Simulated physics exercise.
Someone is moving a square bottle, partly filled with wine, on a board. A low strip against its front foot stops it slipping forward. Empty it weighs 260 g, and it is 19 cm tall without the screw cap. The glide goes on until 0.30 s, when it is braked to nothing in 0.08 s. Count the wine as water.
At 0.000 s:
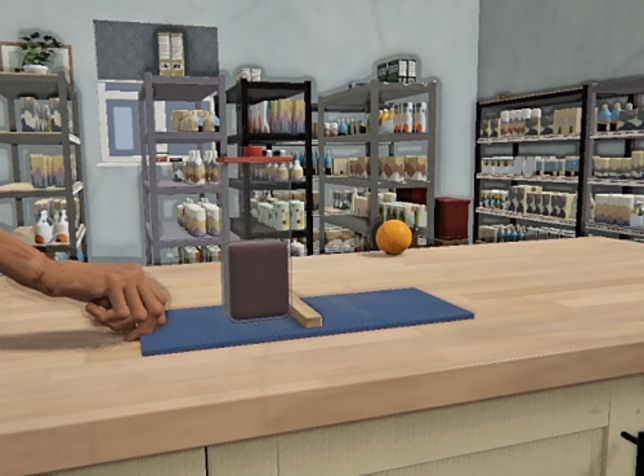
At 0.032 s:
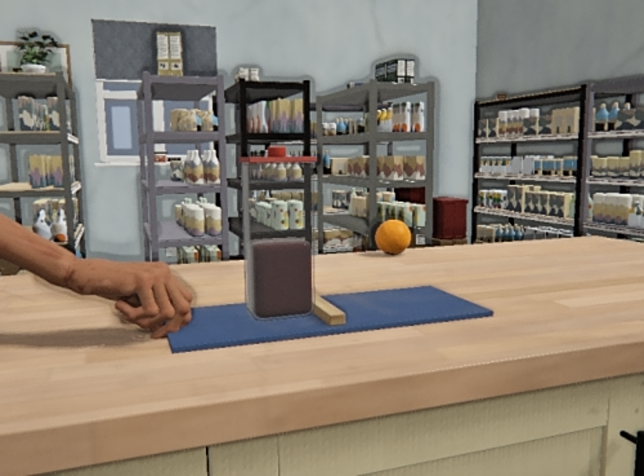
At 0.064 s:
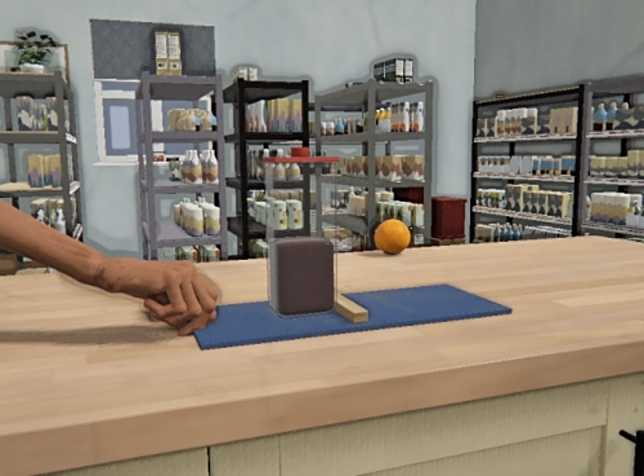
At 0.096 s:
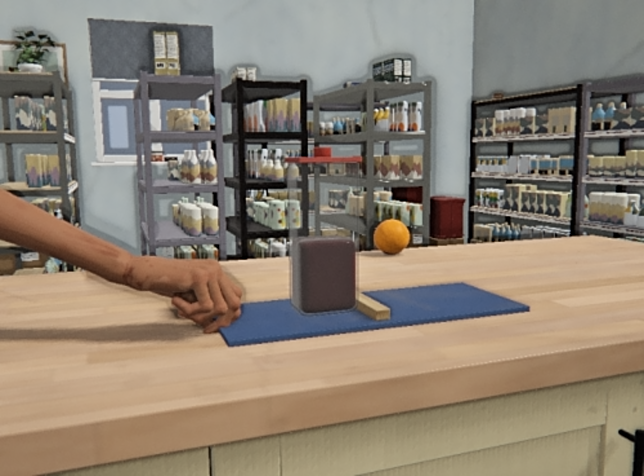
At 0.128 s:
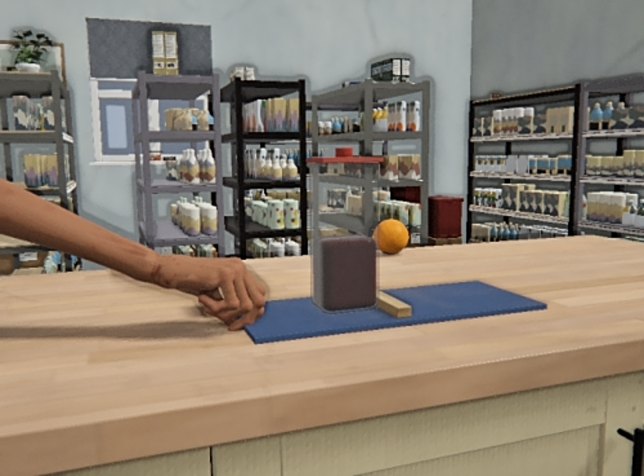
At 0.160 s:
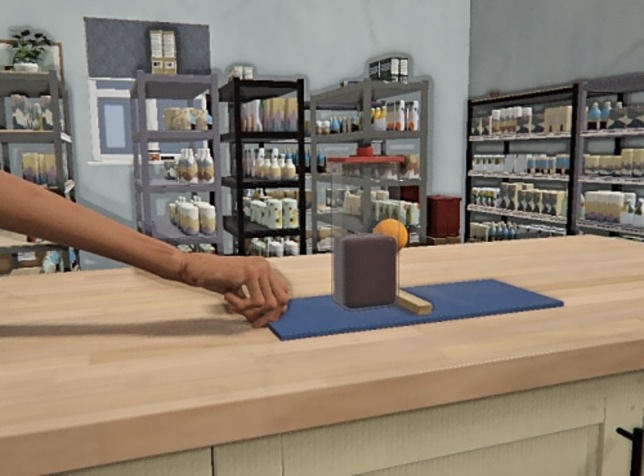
The clip shows a hand at the left sliding a blue mat steadily rightward across a wooden counter, carrying a square container of dark liquid and a small wooden strip, until the container partly overlaps a stationary orange behind it.
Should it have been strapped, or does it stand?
The square bottle falls.
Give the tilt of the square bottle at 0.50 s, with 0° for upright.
It is at some 26°.
By 0.38 s the board moves at 0.00 m/s; the square bottle leans 8°.
By 0.50 s the square bottle leans 27°.
By 0.66 s the square bottle leans 54°.
By 0.88 s the square bottle lies on its side.
At rest the square bottle lies on its side.
